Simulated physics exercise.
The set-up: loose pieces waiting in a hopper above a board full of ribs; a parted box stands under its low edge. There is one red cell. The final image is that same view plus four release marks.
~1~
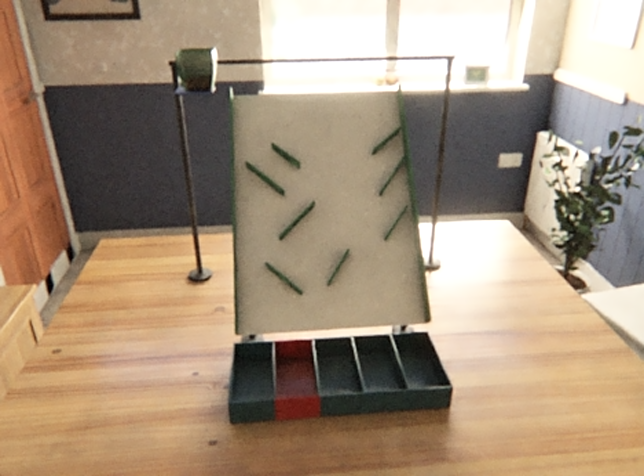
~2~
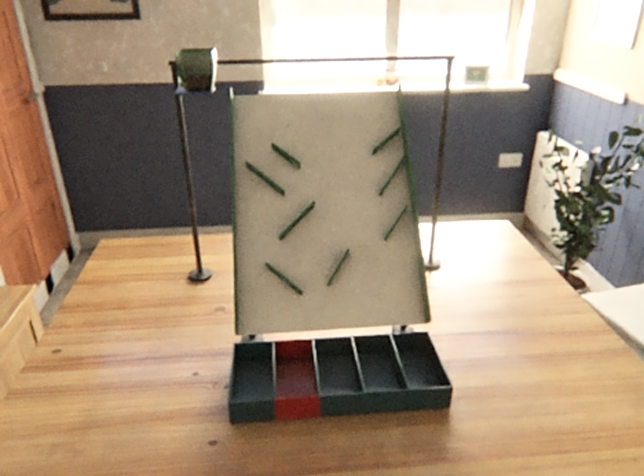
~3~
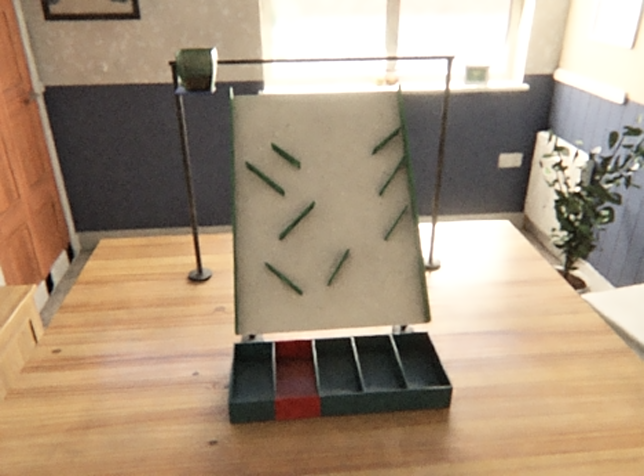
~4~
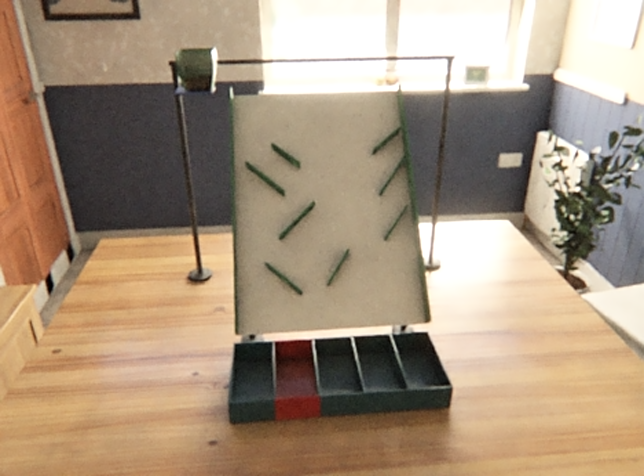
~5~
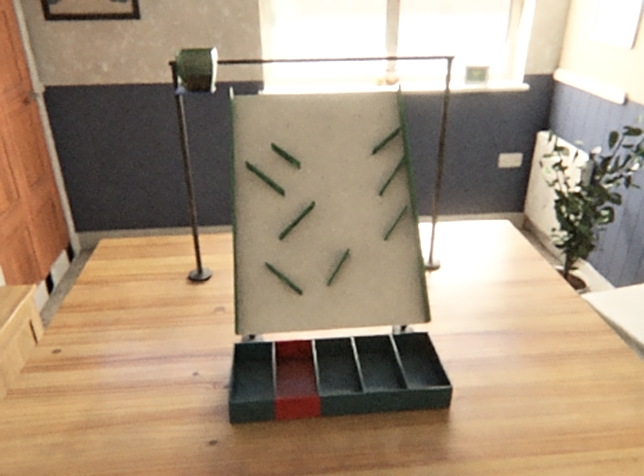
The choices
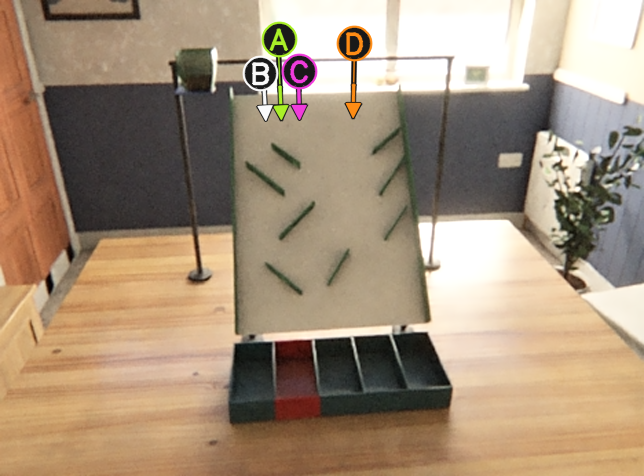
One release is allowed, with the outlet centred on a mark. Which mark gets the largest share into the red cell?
Use mark C.
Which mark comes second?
A it is.
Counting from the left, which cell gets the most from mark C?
The second.
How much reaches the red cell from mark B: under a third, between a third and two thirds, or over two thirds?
Mark B gives under a third.
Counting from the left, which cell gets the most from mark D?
It is the fourth one.
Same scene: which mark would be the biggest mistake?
It is B.
On the marked copy, mark A meets the board at (281, 114); mark B meets the board at (265, 115); mark C meets the board at (299, 114); mark D meets the board at (353, 112).
With A, close to a third in the red cell, close to two thirds in other cells.
With B, a small share in the red cell, the bulk in other cells.
With C, close to half in the red cell, close to half in other cells.
With D, close to a quarter in the red cell, close to two thirds in other cells, a small share outside the box.
